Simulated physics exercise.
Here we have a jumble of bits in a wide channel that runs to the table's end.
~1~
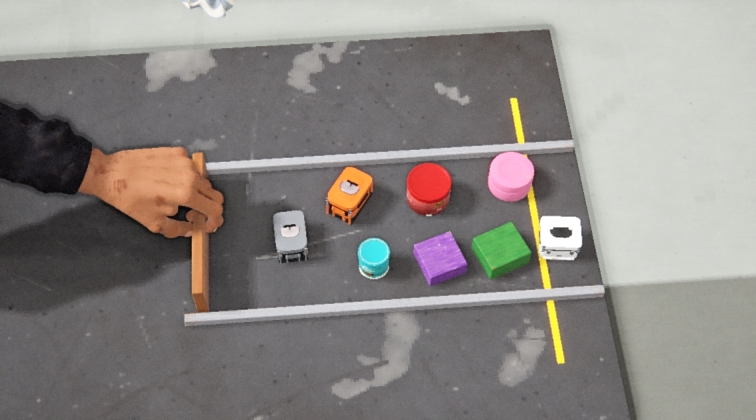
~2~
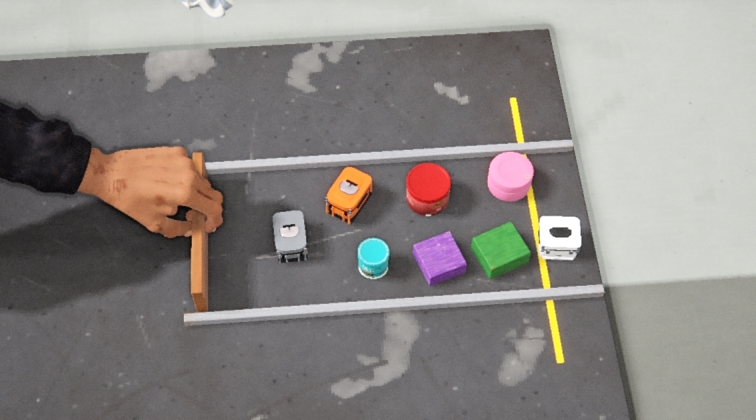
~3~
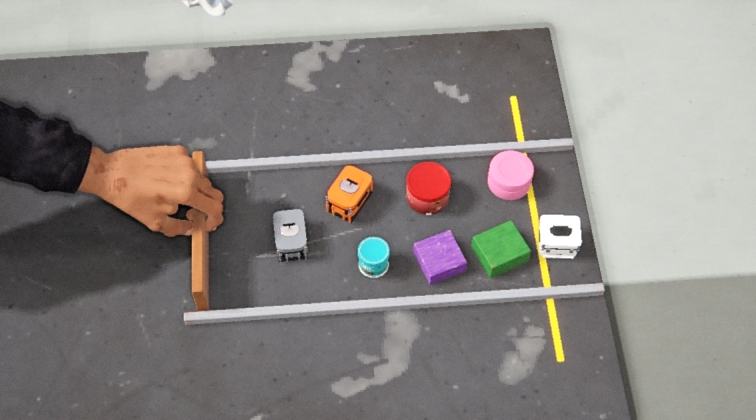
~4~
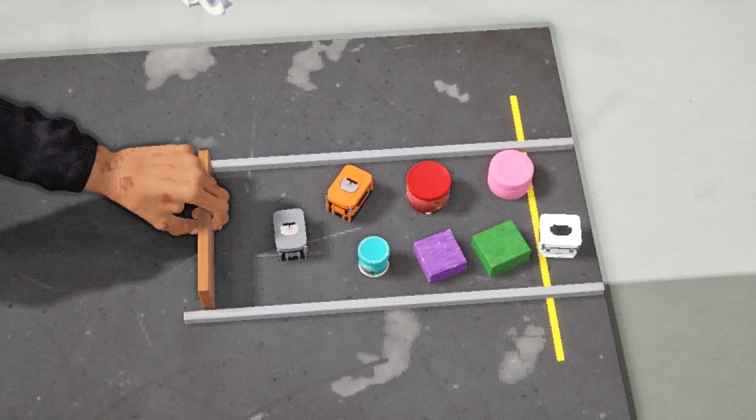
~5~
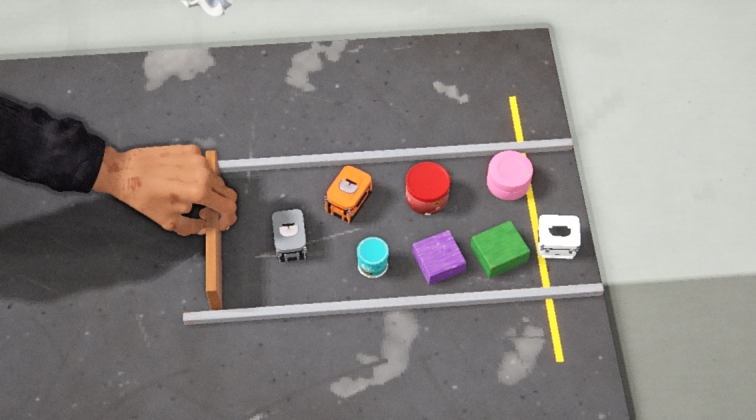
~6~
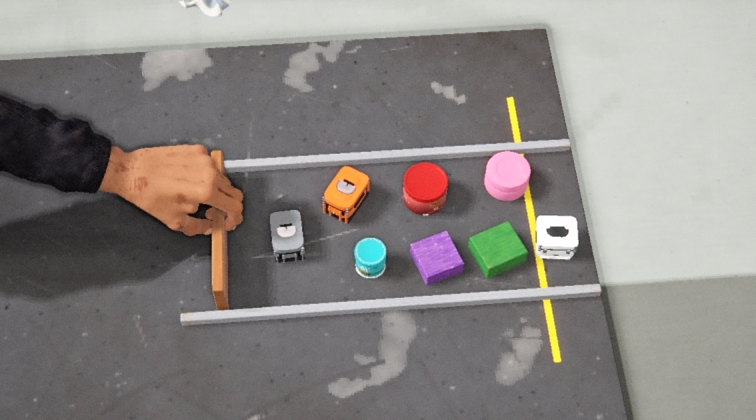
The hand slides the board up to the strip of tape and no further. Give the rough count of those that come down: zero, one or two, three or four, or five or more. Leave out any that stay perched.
In the end the number that fall off is three or four.
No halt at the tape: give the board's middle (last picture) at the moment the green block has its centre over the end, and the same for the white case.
Near (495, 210) and (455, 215).
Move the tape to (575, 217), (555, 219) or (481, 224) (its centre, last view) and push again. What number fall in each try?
The counts: 8, 5 and 1.
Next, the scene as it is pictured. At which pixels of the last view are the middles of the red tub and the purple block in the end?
First (579, 181), then (589, 251).
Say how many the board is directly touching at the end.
3 of them.
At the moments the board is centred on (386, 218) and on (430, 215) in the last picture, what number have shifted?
5 and 8.
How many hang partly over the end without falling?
The number is 2.
Soon after, none off yet; white case at rest near (556, 238); pink lid at rest near (507, 176); green block at rest near (498, 250).
After that, none off yet; white case displaced a little near (573, 237); pink lid displaced a little near (523, 173); green block displaced about its own width near (535, 252).
In the end, the number that fall off is three or four; gone, green block, pink lid and white case.
